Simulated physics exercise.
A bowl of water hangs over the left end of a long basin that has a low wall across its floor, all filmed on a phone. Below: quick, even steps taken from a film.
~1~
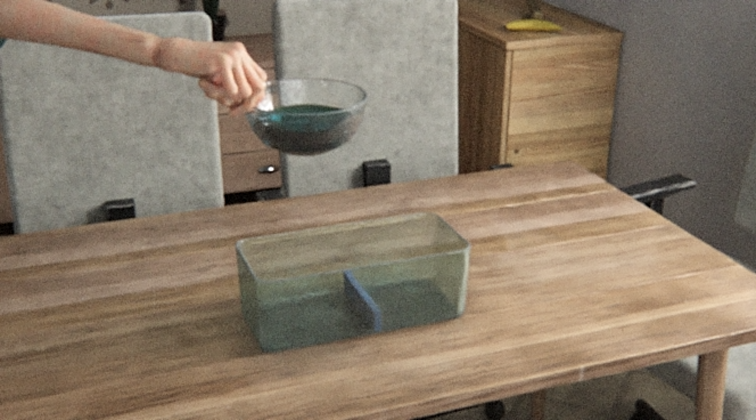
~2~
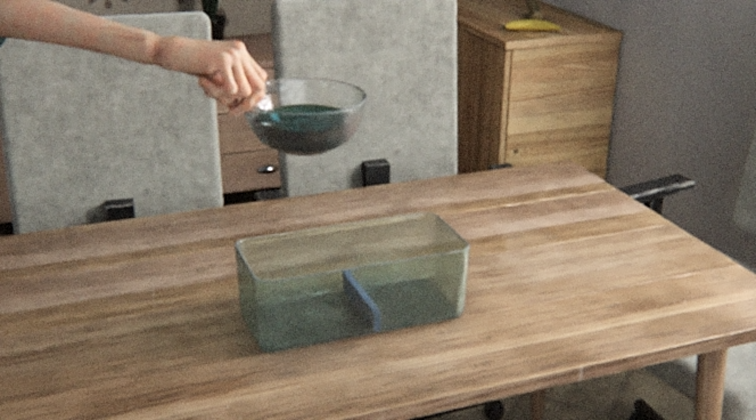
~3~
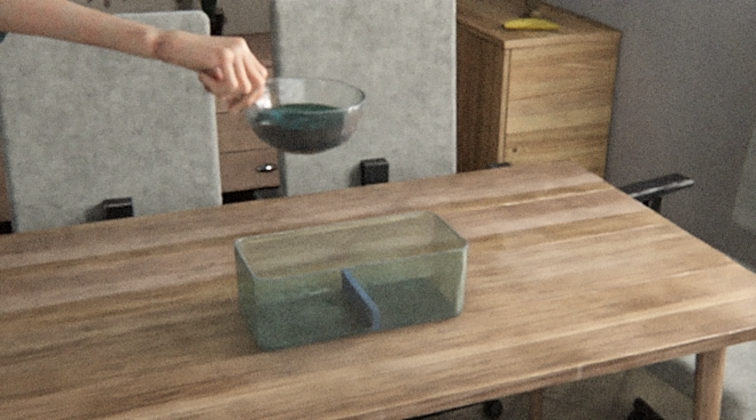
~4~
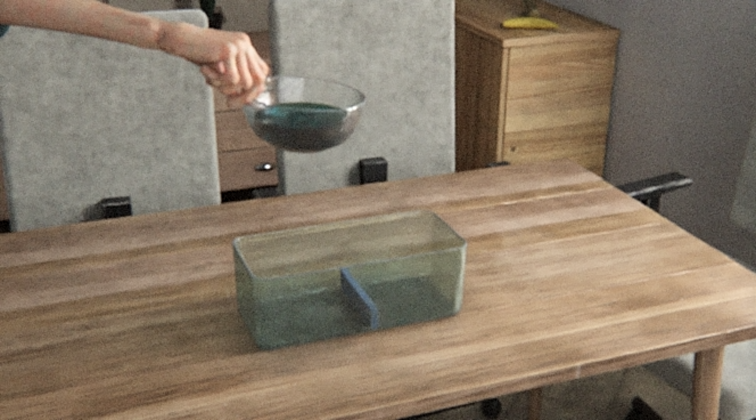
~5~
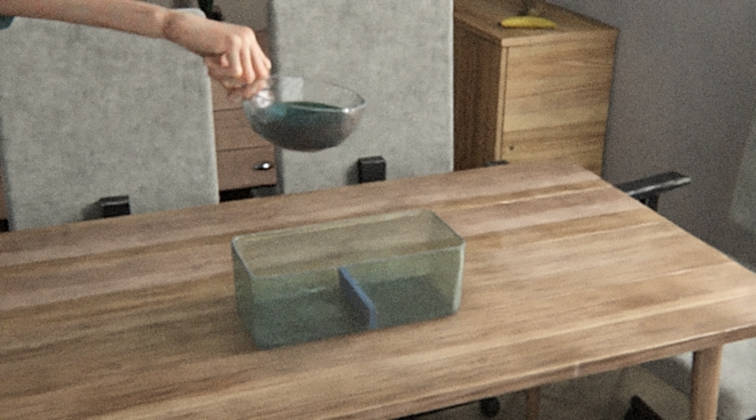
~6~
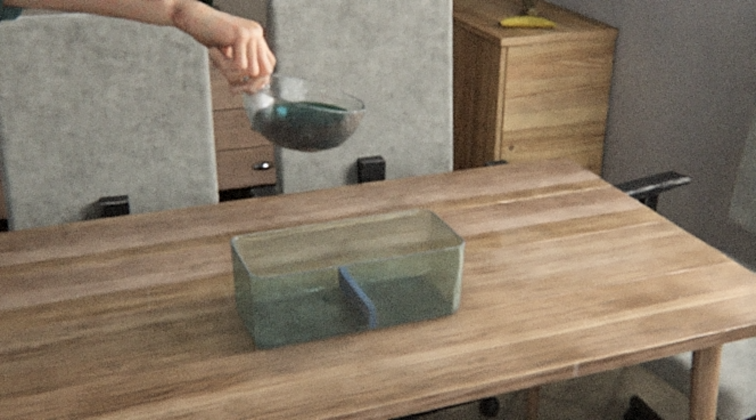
A hand holds a glass bowl of dark liquid above a clear basin, tilting it slightly.
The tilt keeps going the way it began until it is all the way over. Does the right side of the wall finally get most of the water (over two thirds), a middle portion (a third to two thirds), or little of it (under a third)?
It gets most of it.
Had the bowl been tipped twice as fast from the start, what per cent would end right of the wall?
About 65 %.
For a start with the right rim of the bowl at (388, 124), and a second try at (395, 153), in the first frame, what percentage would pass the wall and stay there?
One after the other: 90 %, 95 %.
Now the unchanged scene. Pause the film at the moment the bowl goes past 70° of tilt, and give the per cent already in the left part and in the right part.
The left part holds 0 percent and the right part 10 percent.
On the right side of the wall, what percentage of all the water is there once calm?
It comes to 85 per cent or so.
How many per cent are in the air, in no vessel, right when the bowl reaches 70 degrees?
40 %.
A moment on, the bowl is tipped part way and 46 per cent is still to pour, 0 is left of the wall and 12 right of it.
Next, the bowl is tipped right over and 0 per cent is still to pour, 9 is left of the wall and 81 right of it.
Then the bowl is tipped right over and 0 per cent is still to pour, 12 is left of the wall and 86 right of it.
Later the bowl is tipped right over and 0 per cent is still to pour, 13 is left of the wall and 86 right of it.
At rest 13 per cent lies left of the wall, 86 right of it and 1 outside.
